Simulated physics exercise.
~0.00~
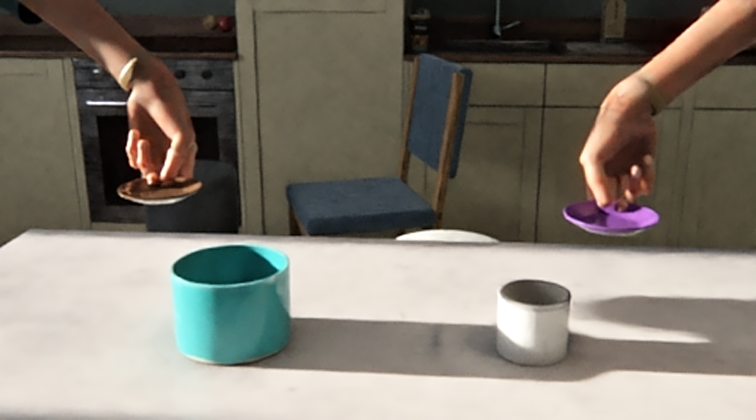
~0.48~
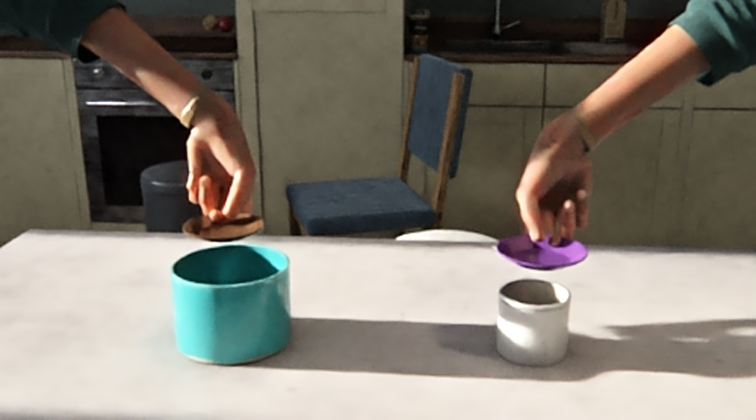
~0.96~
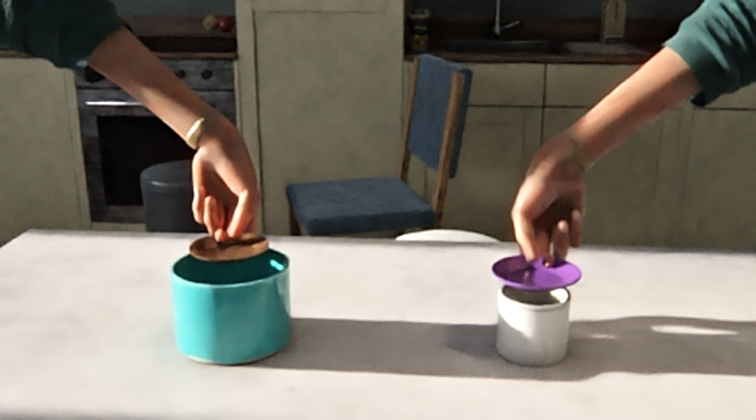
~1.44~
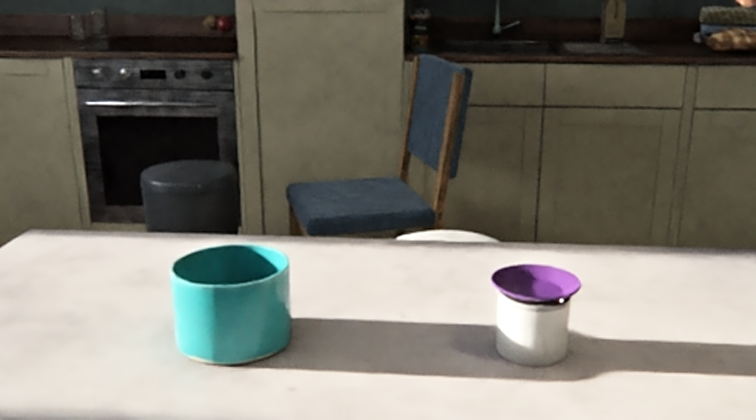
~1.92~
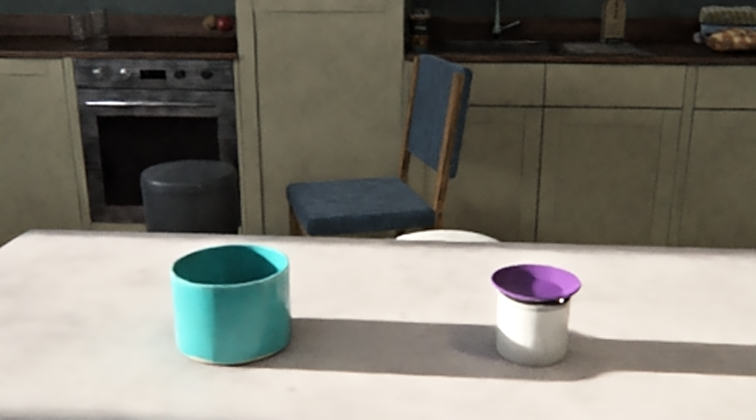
We see two hands lower a brown plate toward a wide teal container and a purple saucer toward a smaller white pot, then let go. The brown plate drops inside the teal container, while the purple saucer stays resting on the white pot's rim.
